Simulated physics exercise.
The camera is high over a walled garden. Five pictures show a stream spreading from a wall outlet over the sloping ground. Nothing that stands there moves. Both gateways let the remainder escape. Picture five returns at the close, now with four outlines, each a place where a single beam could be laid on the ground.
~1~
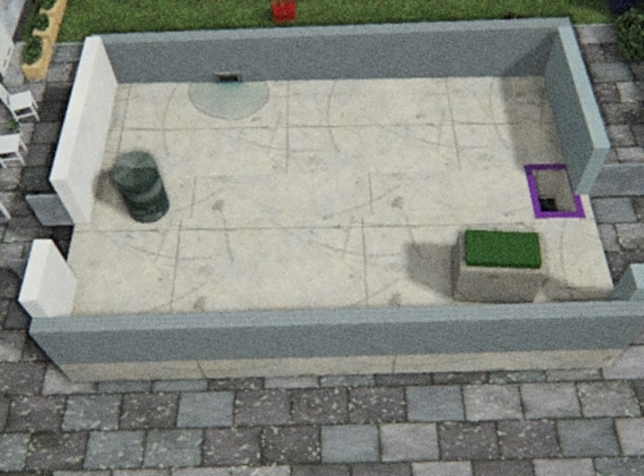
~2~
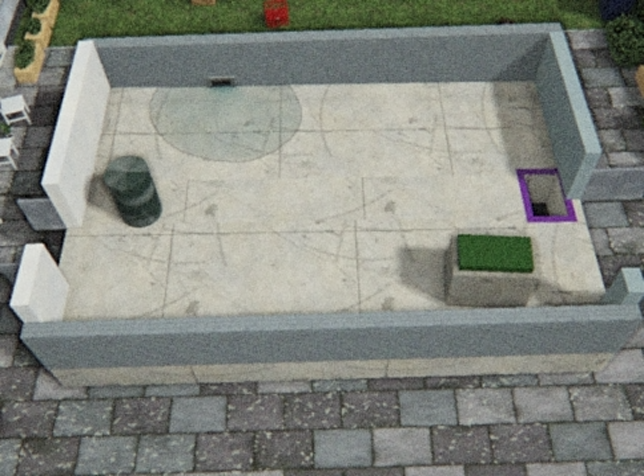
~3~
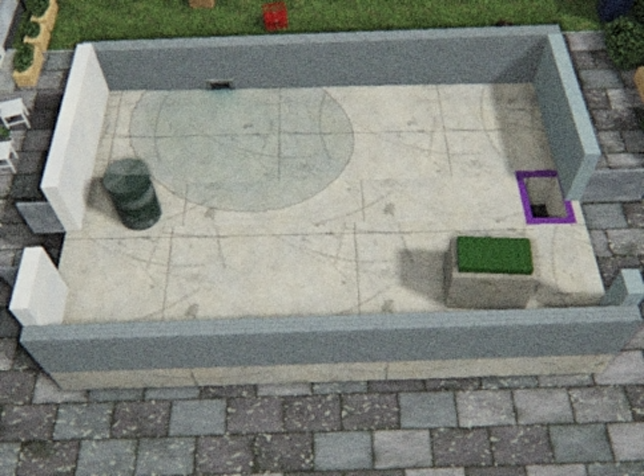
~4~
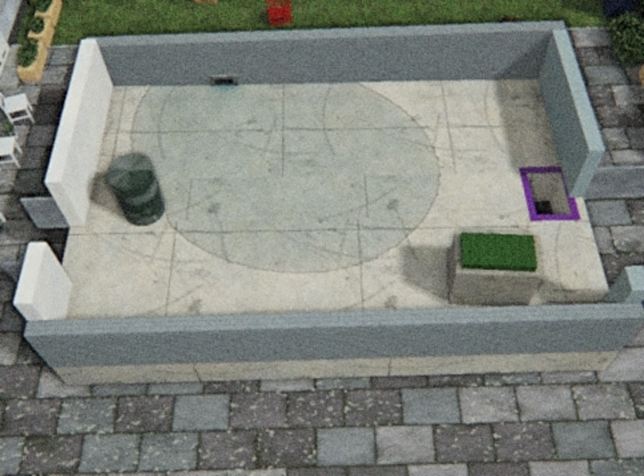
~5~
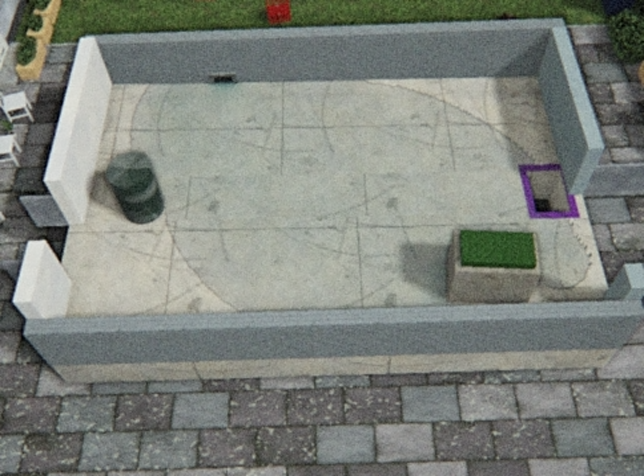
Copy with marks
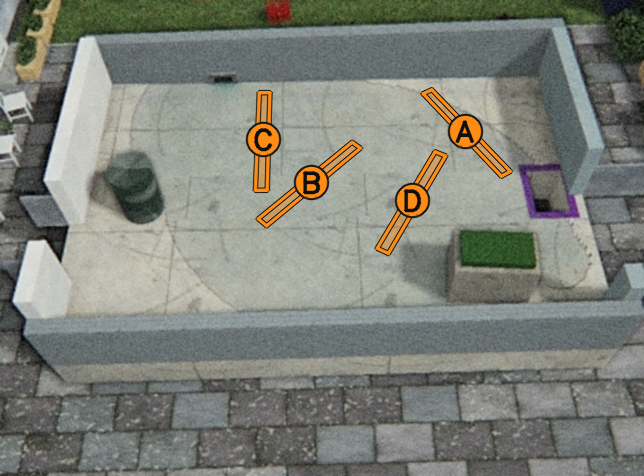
A walled rectangular yard with a pale paved floor, ringed by dark paving and a strip of grass, is seen from high above. A dark green barrel stands at left, a green-topped block at lower right, and a purple-edged square pit at right. From a small outlet in the back wall, a thin sheet of water spreads across the floor and reaches the pit, while the view shifts very slightly.
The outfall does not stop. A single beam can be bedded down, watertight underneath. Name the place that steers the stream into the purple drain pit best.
B beats the others.
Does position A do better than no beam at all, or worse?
Position A is worse.
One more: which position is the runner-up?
D it is.
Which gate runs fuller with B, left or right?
The right one.
In orange, A from (427, 91) to (505, 173); B from (262, 222) to (356, 145); C from (261, 190) to (264, 92); D from (382, 250) to (440, 153).
Choosing A, about 15 % of the stream goes into the purple drain pit, about 84 % out by the gates.
Choosing B, about 54 % of the stream goes into the purple drain pit, about 46 % out by the gates.
Choosing C, about 19 % of the stream goes into the purple drain pit, about 81 % out by the gates.
Choosing D, about 40 % of the stream goes into the purple drain pit, about 60 % out by the gates.
